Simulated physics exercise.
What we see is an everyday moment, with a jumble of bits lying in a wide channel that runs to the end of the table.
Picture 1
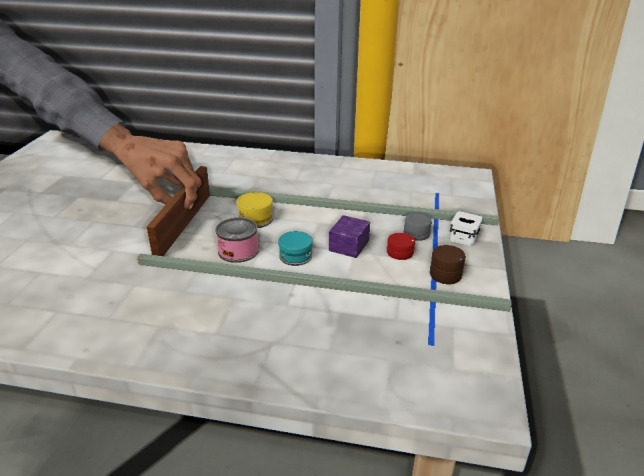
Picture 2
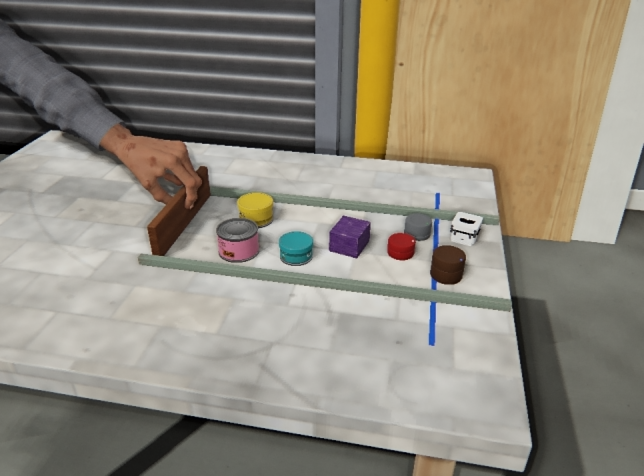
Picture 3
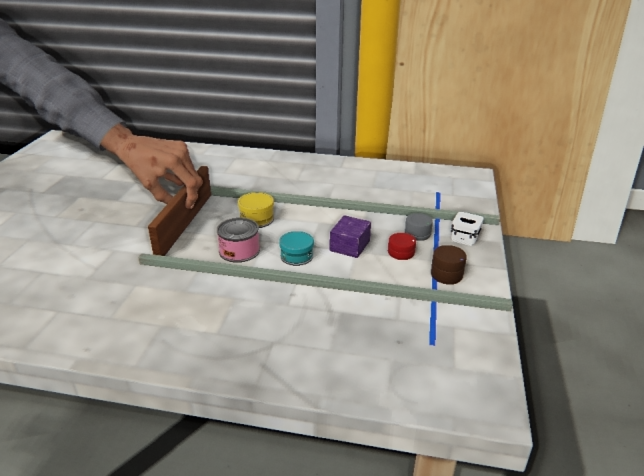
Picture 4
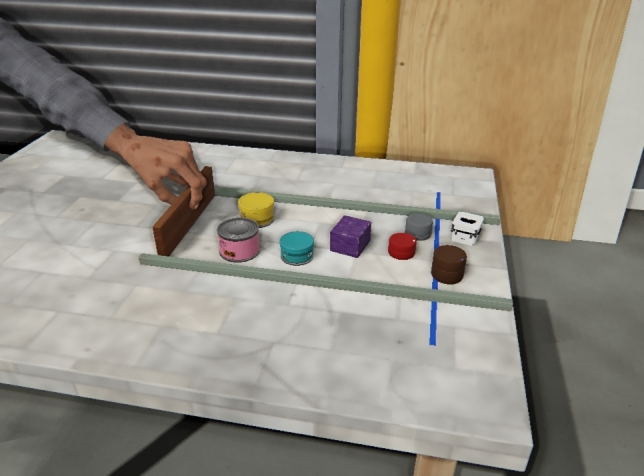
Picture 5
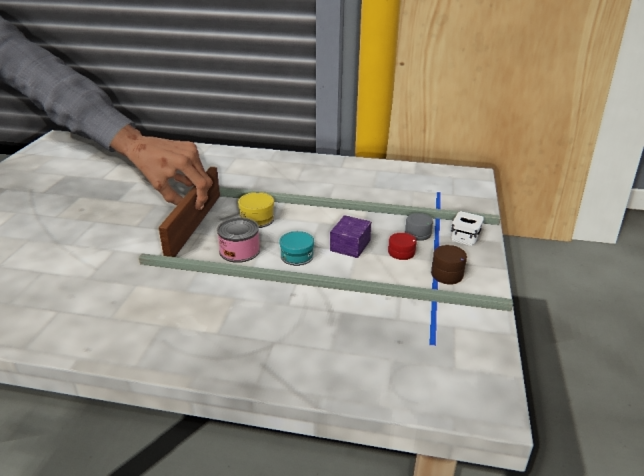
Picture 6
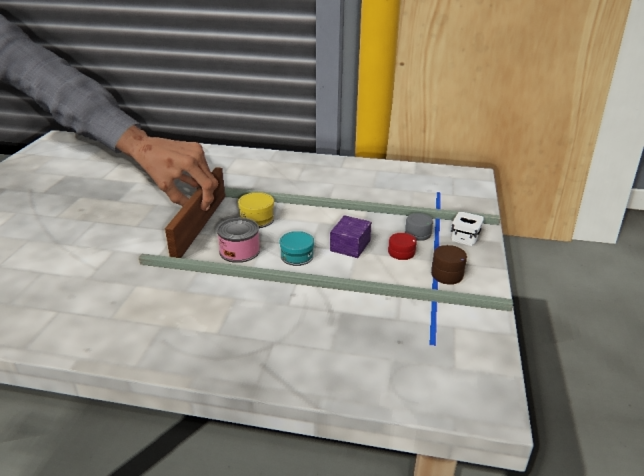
At the start, a hand holds an upright brown board at the left of a channel on a marble-patterned table, with colourful tins, lids and a purple block spread to its right. The hand then slides the board slightly rightward, closer to the pink and yellow tins, while the objects stay practically still.
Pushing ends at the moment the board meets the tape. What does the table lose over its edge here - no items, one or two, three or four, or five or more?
The number that tumble down is under three but above nil.
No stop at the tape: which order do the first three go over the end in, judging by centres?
First the brown lid, next the white case, last the turquoise tin.
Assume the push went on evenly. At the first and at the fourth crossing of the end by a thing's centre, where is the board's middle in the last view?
First: Around (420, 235). Next: Around (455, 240).
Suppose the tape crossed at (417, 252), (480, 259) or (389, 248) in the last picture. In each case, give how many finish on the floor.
Going through each try, you'd get 0, 5 and 0.
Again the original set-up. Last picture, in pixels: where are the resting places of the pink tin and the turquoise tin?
Final positions: Near (459, 271); near (499, 285).
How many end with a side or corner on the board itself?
Number: 2.
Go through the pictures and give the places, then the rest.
In the first frame, white case (465, 229); brown lid (447, 265); grey lid (418, 227); board (182, 209); tape (435, 254).
In the second frame, brown lid (448, 265); purple block (350, 236).
In the third frame, grey lid (419, 227); red lid (402, 246).
In the fourth frame, white case (467, 229); turquoise tin (297, 248).
In the fifth frame, brown lid (449, 264); pink tin (239, 240).
In the sixth frame, white case (467, 229); brown lid (449, 264); grey lid (419, 227); board (199, 211); tape (436, 254).
Soon after, none off yet; white case at rest near (467, 229); brown lid at rest near (449, 264); grey lid at rest near (419, 227).
Then, none off yet; white case moving near (471, 229); brown lid moved about its own width near (480, 268); grey lid moved about its own width near (444, 229).
By the end, the number that fall off is one or two; fallen, brown lid and white case.
